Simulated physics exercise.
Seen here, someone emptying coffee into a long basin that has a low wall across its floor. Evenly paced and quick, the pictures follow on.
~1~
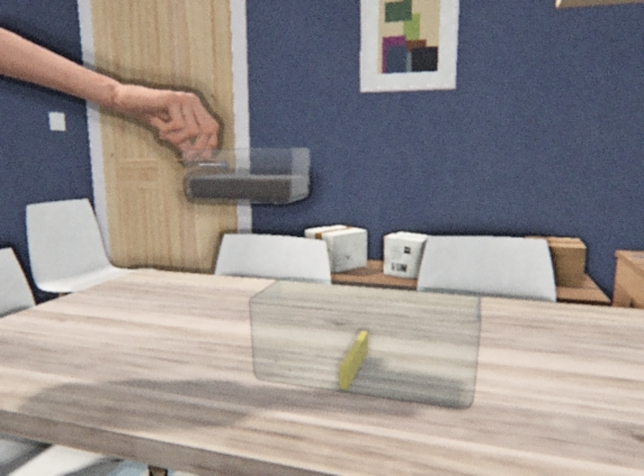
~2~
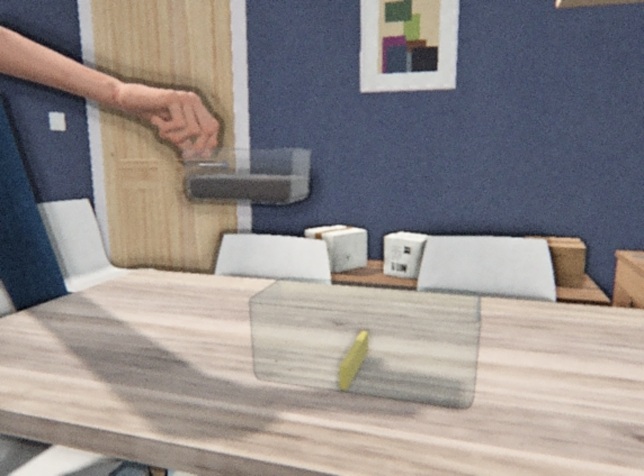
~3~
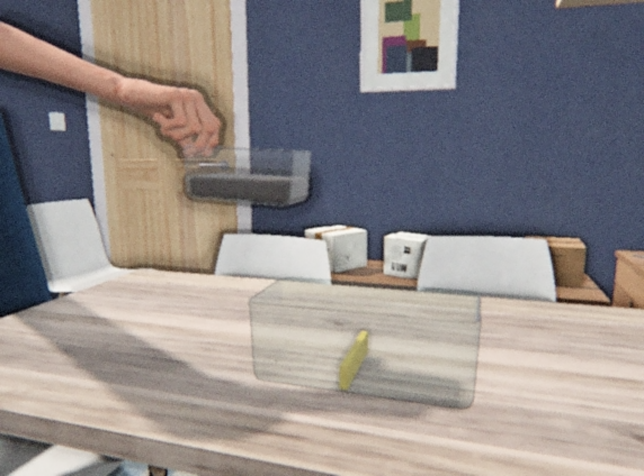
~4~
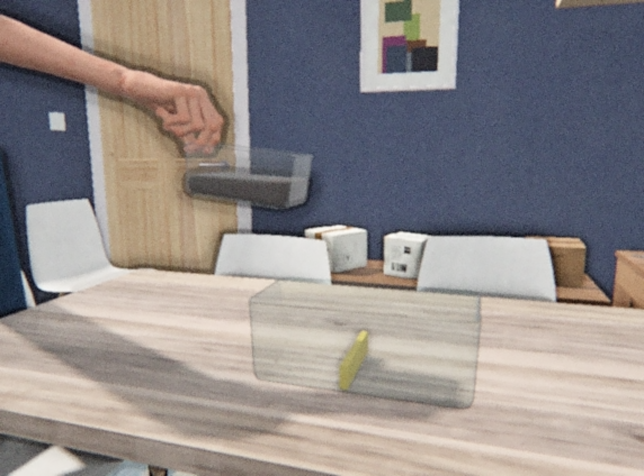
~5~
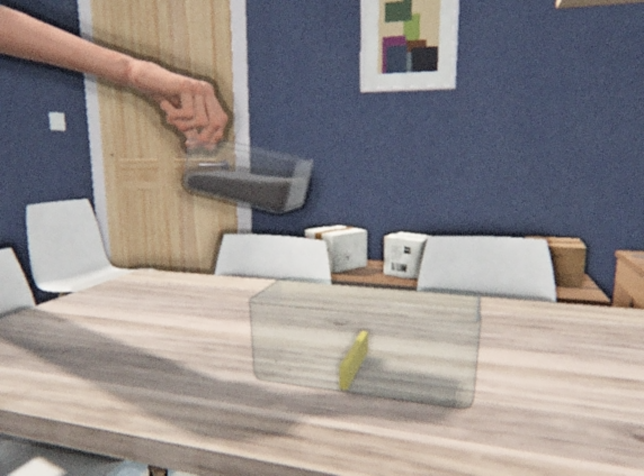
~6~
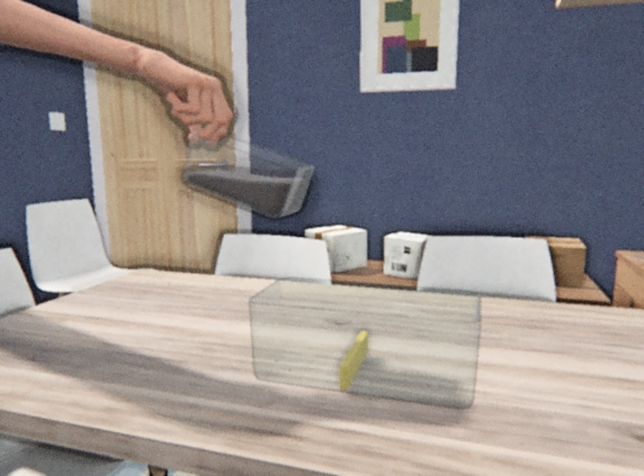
In this clip, a hand holds a clear container of dark liquid above a table and gradually tilts it down to the right, near a long transparent basin with a low yellow wall inside, while a dark blue shape briefly appears at left.
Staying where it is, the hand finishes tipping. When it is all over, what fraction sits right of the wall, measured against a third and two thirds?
It finishes at less than a third.
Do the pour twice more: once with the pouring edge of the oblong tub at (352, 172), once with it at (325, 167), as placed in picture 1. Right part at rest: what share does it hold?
Roughly 70 % the first time and roughly 40 % the second.
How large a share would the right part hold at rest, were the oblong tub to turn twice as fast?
Roughly 20 percent.
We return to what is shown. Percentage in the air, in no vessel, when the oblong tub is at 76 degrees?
I'd put it near 35 per cent.
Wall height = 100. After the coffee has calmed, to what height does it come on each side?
About 70 on the left and about 0 on the right.
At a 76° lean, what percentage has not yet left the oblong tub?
Around 45 in a hundred has not poured out yet.
A moment on, the oblong tub is tipped on its side and 46 per cent is still to pour, 20 is left of the wall and 0 right of it.
Next, the oblong tub is tipped right over and 7 per cent is still to pour, 80 is left of the wall and 3 right of it.
Then the oblong tub is tipped right over and 0 per cent is still to pour, 93 is left of the wall and 6 right of it.
Later the oblong tub is tipped right over and 0 per cent is still to pour, 93 is left of the wall and 6 right of it.
At rest 93 per cent lies left of the wall, 6 right of it and 1 outside.
